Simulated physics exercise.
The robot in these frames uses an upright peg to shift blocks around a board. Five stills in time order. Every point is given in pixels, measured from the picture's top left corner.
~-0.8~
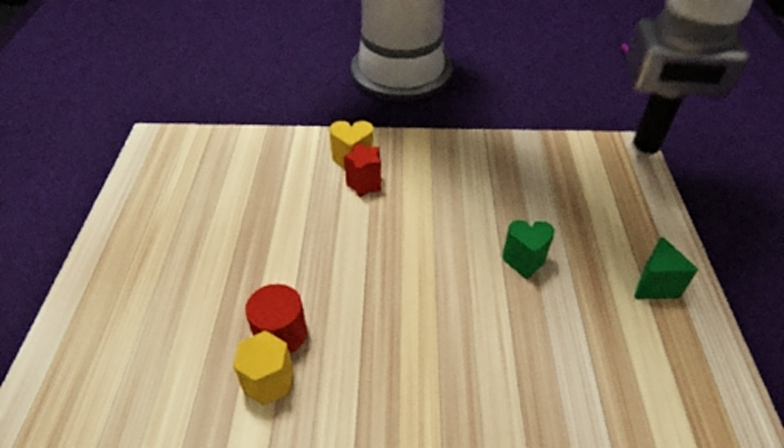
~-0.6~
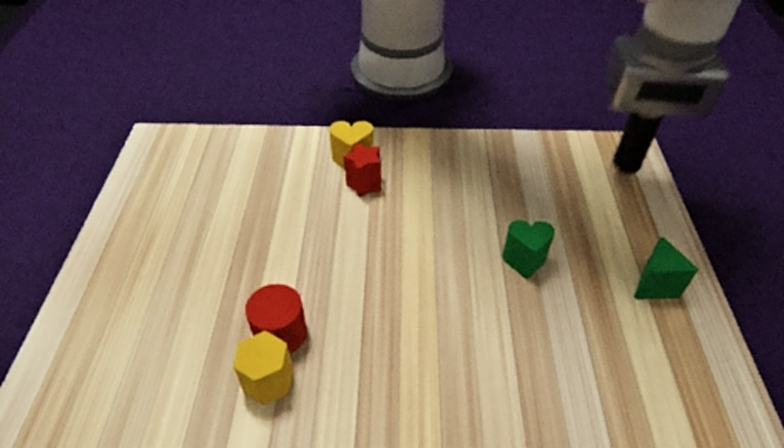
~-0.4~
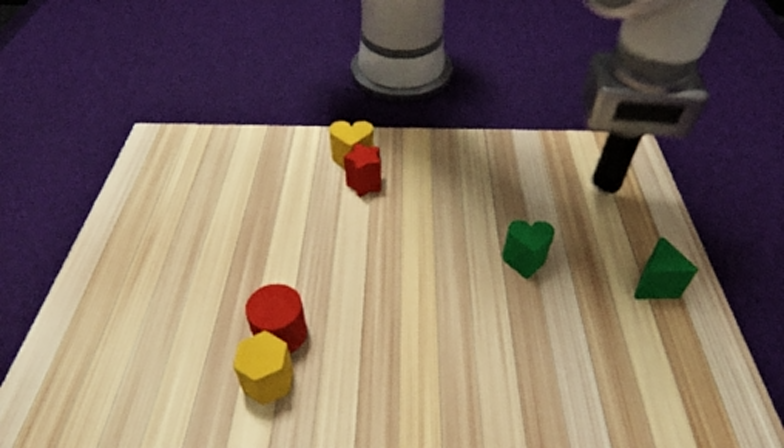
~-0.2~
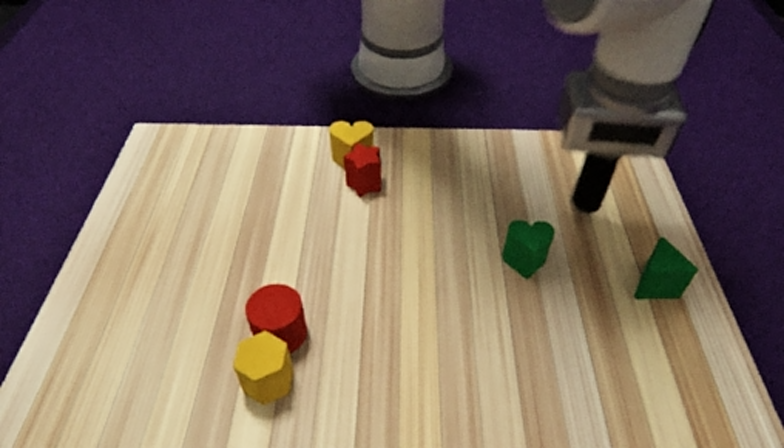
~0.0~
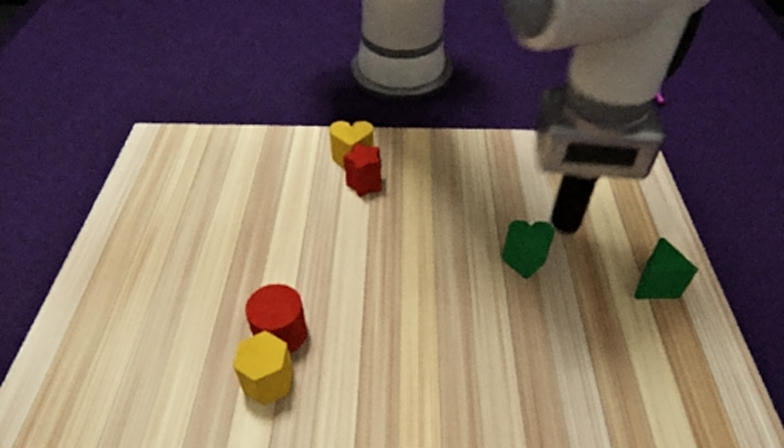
At first, a robot arm holds a dark upright peg near the far right corner of a striped wooden board scattered with red, yellow and green blocks. The arm then moves the peg steadily leftward and toward the viewer, until it is beside the green heart block, while every block stays still.
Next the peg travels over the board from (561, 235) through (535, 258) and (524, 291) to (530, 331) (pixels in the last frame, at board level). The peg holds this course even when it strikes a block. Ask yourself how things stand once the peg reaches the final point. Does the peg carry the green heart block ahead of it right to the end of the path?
No, it doesn't check out.
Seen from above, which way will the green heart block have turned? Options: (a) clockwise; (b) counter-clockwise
Option a.
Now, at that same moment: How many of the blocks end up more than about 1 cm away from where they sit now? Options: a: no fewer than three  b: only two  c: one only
That would be c.
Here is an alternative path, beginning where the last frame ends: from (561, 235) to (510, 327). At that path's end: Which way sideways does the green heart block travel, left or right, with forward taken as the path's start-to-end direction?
Out to the right.
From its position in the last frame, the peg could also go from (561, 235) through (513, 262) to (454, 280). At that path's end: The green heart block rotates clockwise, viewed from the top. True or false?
That statement is not accurate.
The first path, step by step. One third of the way, peg at (538, 248); green heart block at (512, 245), turned 15° clockwise.
Two thirds of the way, peg at (527, 281); green heart block at (495, 260), turned 80° clockwise.
At the end, peg at (534, 321); green heart block at (495, 262), turned 85° clockwise.
